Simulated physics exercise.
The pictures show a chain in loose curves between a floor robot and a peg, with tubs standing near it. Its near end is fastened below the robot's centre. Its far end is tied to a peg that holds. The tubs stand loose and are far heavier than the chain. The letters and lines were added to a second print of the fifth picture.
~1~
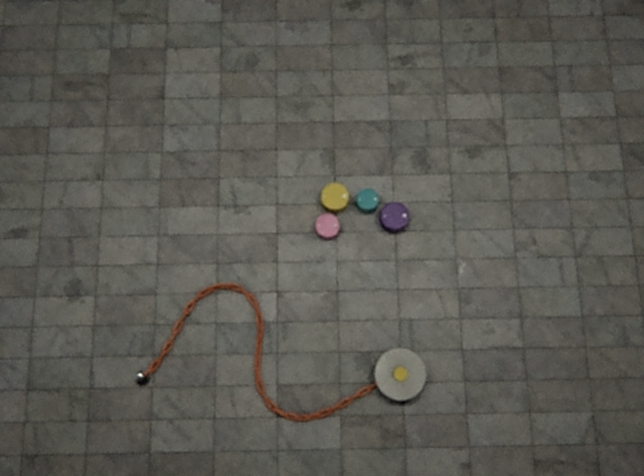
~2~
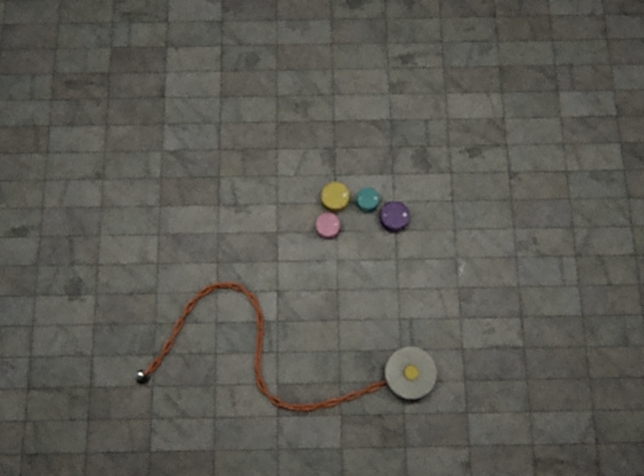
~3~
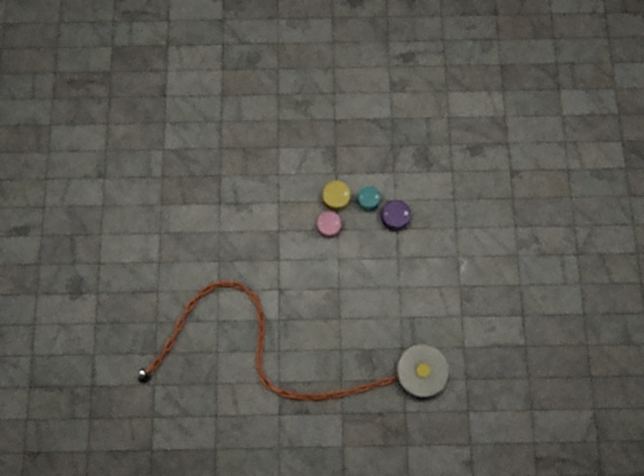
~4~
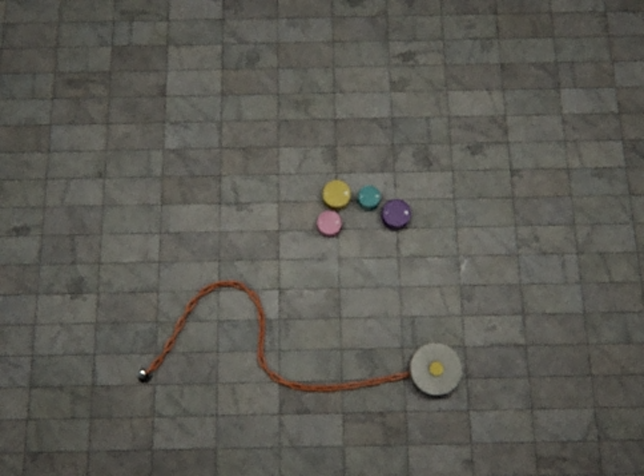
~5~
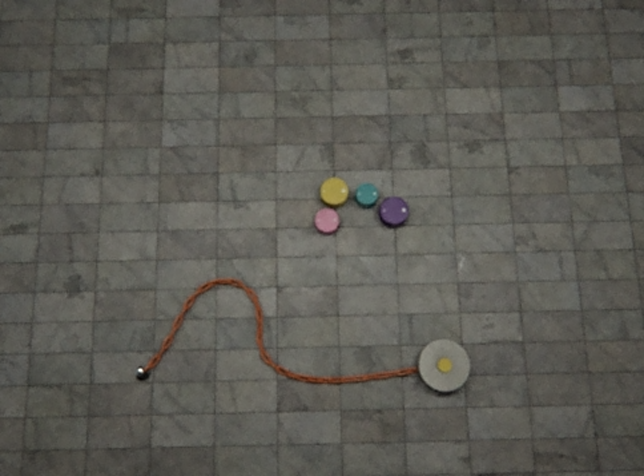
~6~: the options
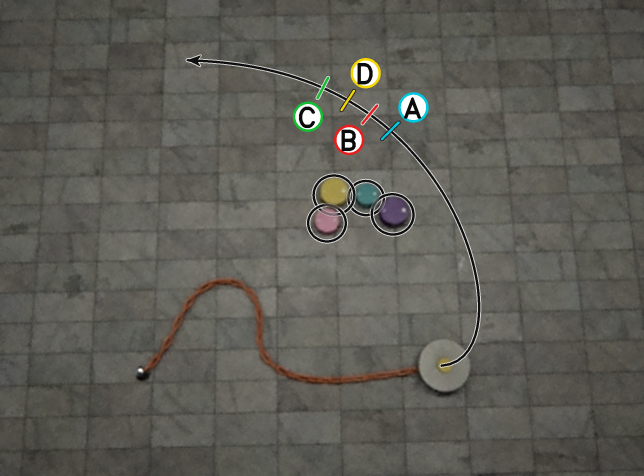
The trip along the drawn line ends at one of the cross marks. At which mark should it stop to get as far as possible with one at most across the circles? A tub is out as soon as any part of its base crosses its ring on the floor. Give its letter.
It can go as far as A.
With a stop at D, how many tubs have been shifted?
Three.
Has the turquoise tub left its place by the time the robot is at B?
By then, yes.
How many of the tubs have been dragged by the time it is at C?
Four.
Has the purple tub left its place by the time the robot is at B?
Yes.
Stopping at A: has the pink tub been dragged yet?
No.
On the marked copy, A at (390, 131); B at (370, 114); C at (323, 88); D at (348, 100); the route from (442, 366) via (404, 144) to (187, 60).
Following A. Soon after the start, robot (479, 281).
Later, robot (444, 191).
In the end, robot (391, 128); purple tub (388, 209); none over the rings.
As for the rest, B has two over the rings; C has four over the rings; D has three over the rings.
